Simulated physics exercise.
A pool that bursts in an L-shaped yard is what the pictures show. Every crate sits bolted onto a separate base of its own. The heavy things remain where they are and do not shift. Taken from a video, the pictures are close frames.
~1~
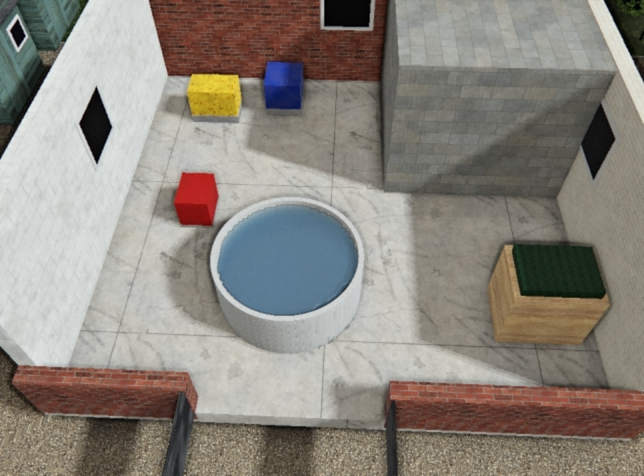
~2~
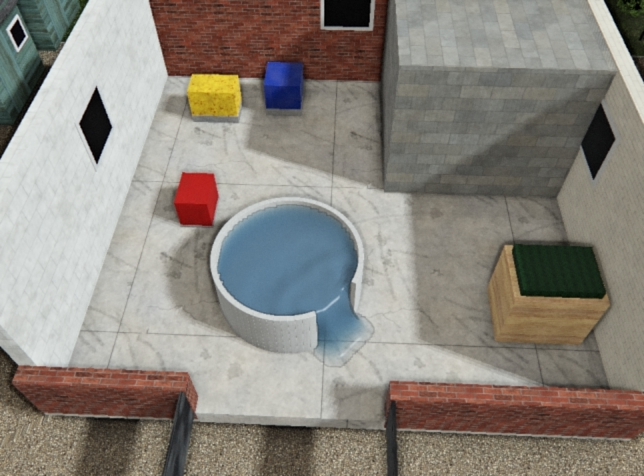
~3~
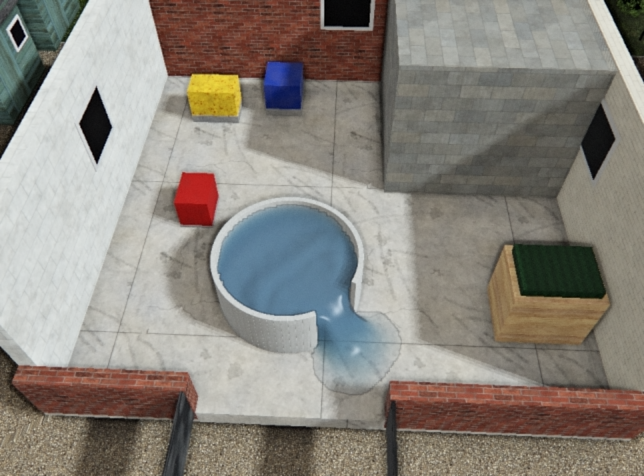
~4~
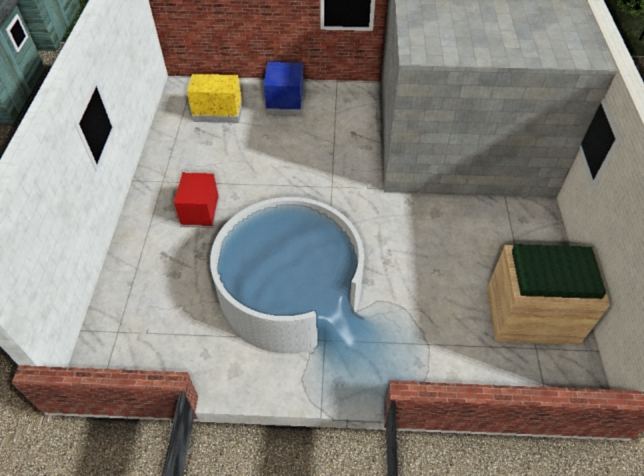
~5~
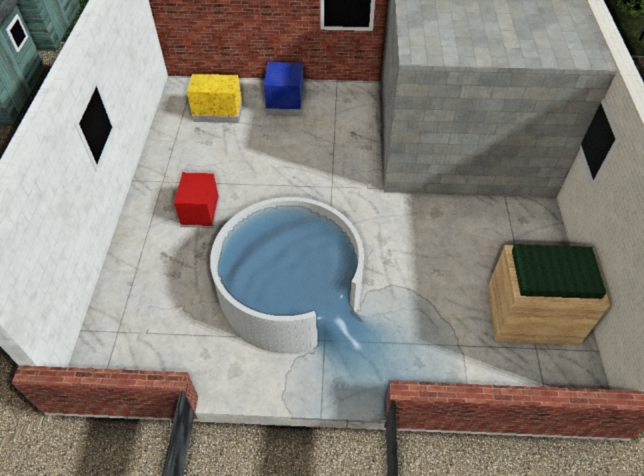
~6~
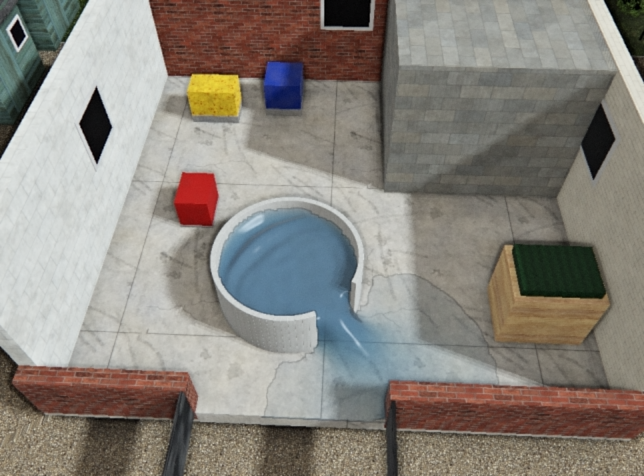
We see a round pool standing whole and still in a walled yard with red, yellow and blue blocks, then a gap opens at its front right and water pours out, spreading across the pale paving.
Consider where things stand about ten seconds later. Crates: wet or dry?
One by one: The yellow crate is going to stay free of water, the red crate is going to get water on it, the blue crate is going to stay free of water.
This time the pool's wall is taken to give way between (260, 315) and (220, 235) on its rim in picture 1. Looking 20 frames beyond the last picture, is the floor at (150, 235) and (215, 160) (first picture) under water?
Going through them in turn, the first is drenched and the second is drenched.
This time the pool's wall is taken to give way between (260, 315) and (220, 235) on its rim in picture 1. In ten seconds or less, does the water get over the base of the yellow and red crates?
Taking them in turn, the yellow is overtopped and the red is overtopped.
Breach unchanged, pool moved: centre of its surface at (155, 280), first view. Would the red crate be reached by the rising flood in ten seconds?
The red one keeps dry.
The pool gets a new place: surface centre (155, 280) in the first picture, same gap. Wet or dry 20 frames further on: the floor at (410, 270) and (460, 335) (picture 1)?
The first spot is not reached, while the second is wetted.
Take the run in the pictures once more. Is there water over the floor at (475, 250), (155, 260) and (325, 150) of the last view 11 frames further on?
Going through them one by one, the first is waterlogged, the second spared and the third spared.
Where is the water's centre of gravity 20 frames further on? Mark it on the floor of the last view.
My pick is pixel (396, 309).
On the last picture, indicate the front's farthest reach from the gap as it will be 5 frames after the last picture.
The front should reach about (613, 413).
A moment on, water covers 15 % of the floor; the yellow crate not reached, the red crate not reached, the blue crate not reached.
Next, water covers 20 % of the floor; the yellow crate not reached, the red crate not reached, the blue crate not reached.
Then, water covers 25 % of the floor; the yellow crate not reached, the red crate not reached, the blue crate not reached.
Later, water covers 45 % of the floor; the yellow crate not reached, the red crate water round its plinth, the blue crate not reached.
In the end, water covers 70 % of the floor; the yellow crate stayed above the water, the red crate was topped, the blue crate stayed above the water.
